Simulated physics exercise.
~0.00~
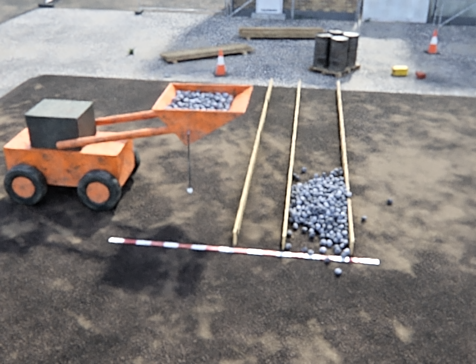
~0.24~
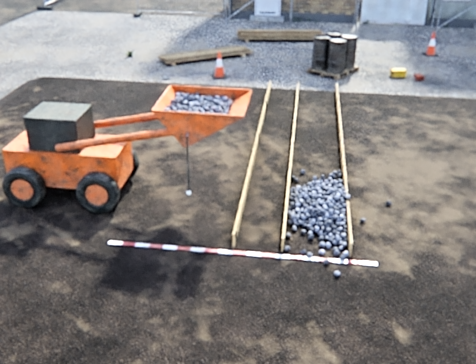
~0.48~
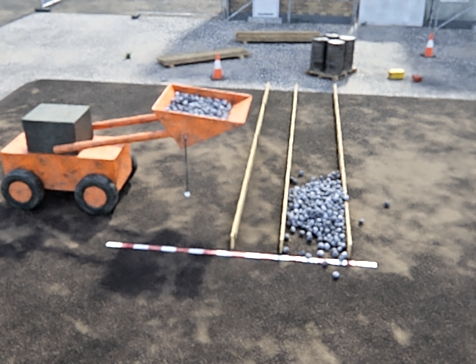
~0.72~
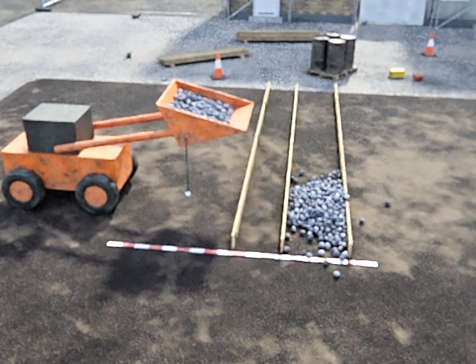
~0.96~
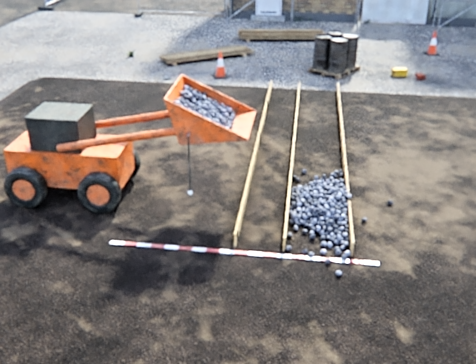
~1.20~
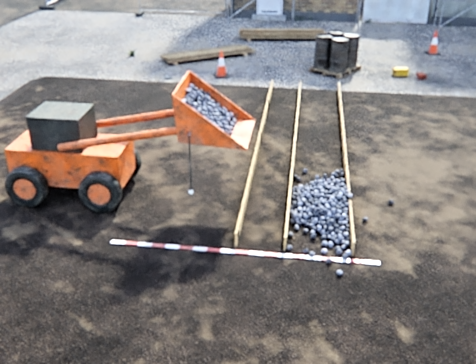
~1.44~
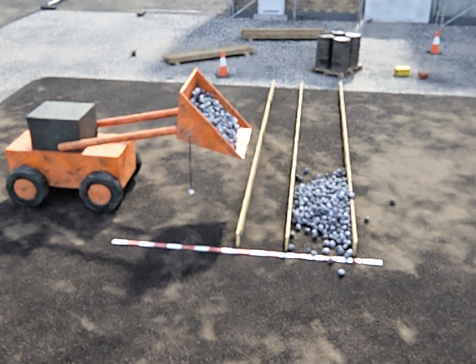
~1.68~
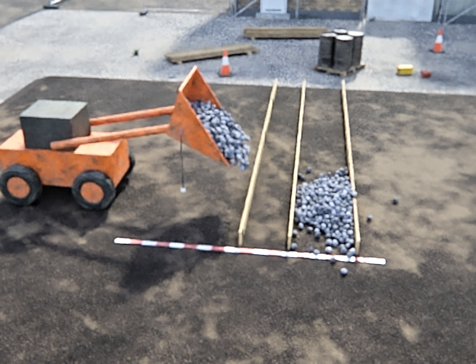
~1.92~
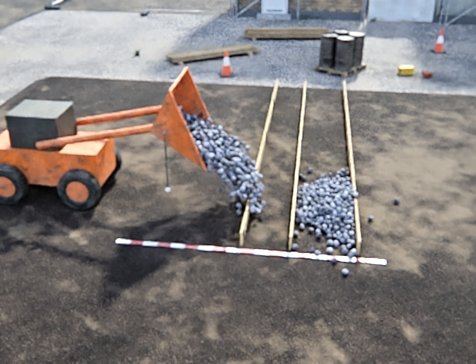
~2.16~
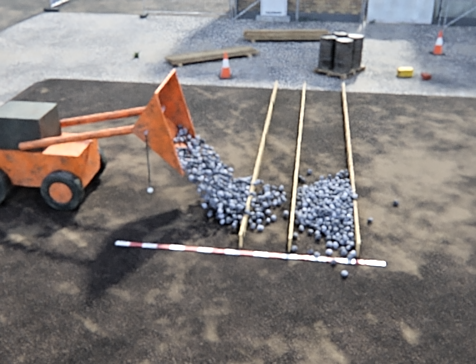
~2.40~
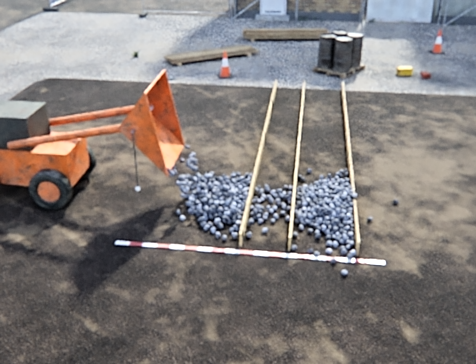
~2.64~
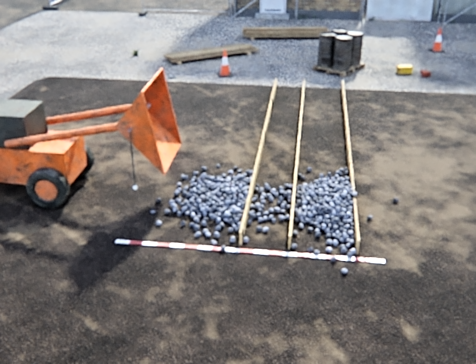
Orange loader tipping its bucket and backing away left, spilling round grey stones mostly short of the planks beside an earlier pile.
